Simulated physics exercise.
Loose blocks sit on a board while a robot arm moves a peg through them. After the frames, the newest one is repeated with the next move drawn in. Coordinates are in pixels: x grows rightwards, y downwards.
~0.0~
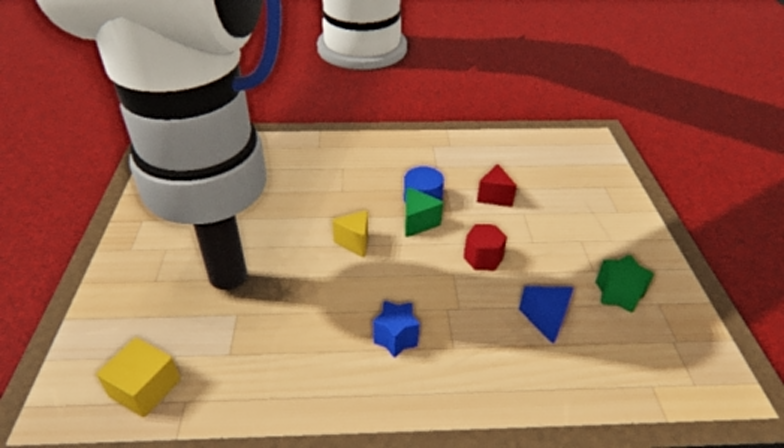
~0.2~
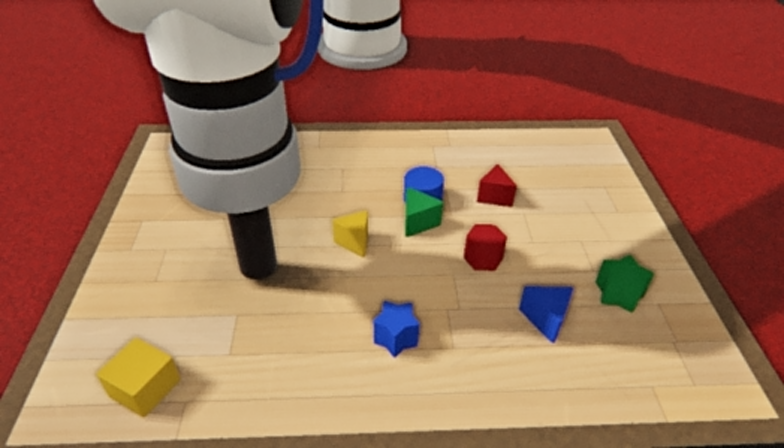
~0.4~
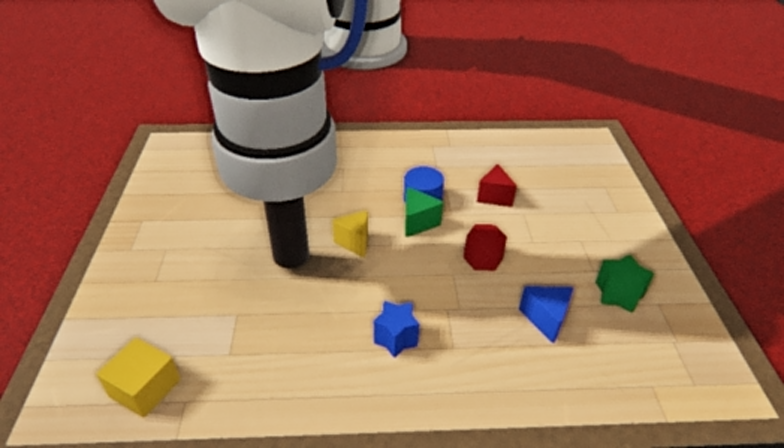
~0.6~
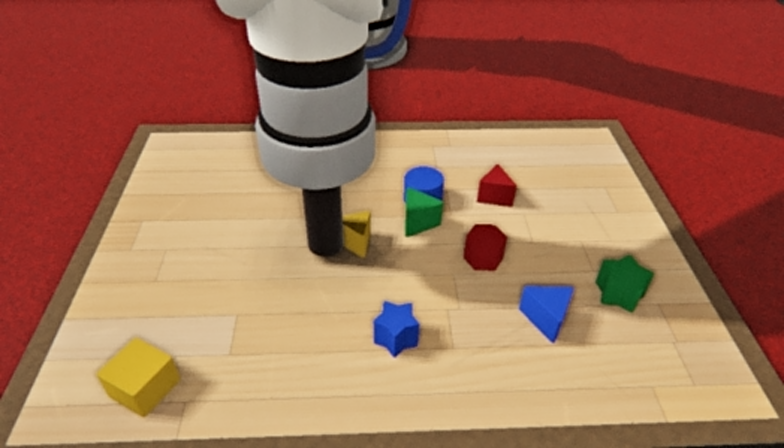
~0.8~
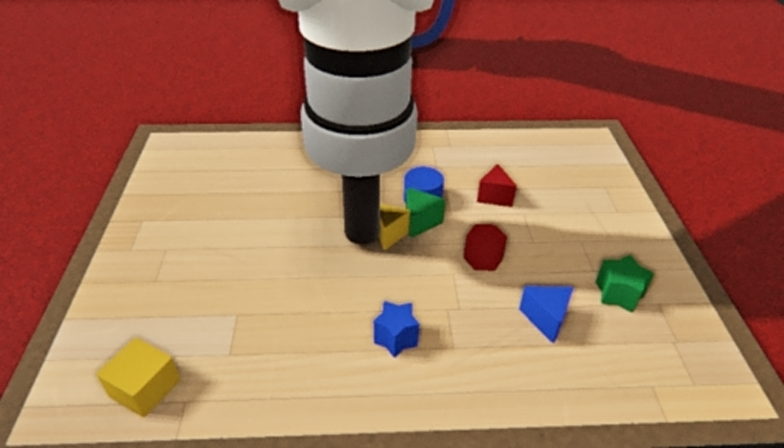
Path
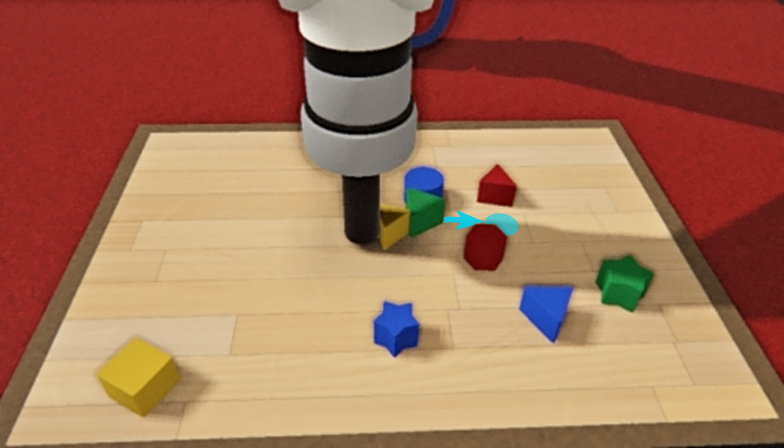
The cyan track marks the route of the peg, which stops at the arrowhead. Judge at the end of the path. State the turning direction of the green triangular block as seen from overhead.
The twist is anticlockwise.
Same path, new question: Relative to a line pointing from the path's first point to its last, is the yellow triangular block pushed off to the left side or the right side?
Answer: Right.
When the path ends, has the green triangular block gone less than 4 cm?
Going by the path, no.
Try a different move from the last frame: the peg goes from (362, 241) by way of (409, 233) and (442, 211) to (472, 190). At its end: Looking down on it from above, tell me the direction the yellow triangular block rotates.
With the clock.
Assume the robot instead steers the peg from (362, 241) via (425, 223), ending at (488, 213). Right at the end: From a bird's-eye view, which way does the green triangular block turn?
Answer: Against the clock.
The drawn path runs from (362, 241) over (406, 225) and (453, 220) to (501, 225).
The first path, step by step. One third of the way, peg at (408, 217); yellow triangular block at (437, 206), turned 20° clockwise; green triangular block at (452, 195), turned 45° anticlockwise.
Two thirds of the way, peg at (454, 212); yellow triangular block at (486, 200); green triangular block at (483, 183), turned 70° anticlockwise; blue disc at (427, 175); red triangular block at (508, 173), turned 30° clockwise.
At the end, peg at (503, 217); yellow triangular block at (535, 205), turned 20° clockwise; green triangular block at (493, 180), turned 90° anticlockwise; blue disc at (427, 175); red triangular block at (511, 171), turned 45° clockwise.
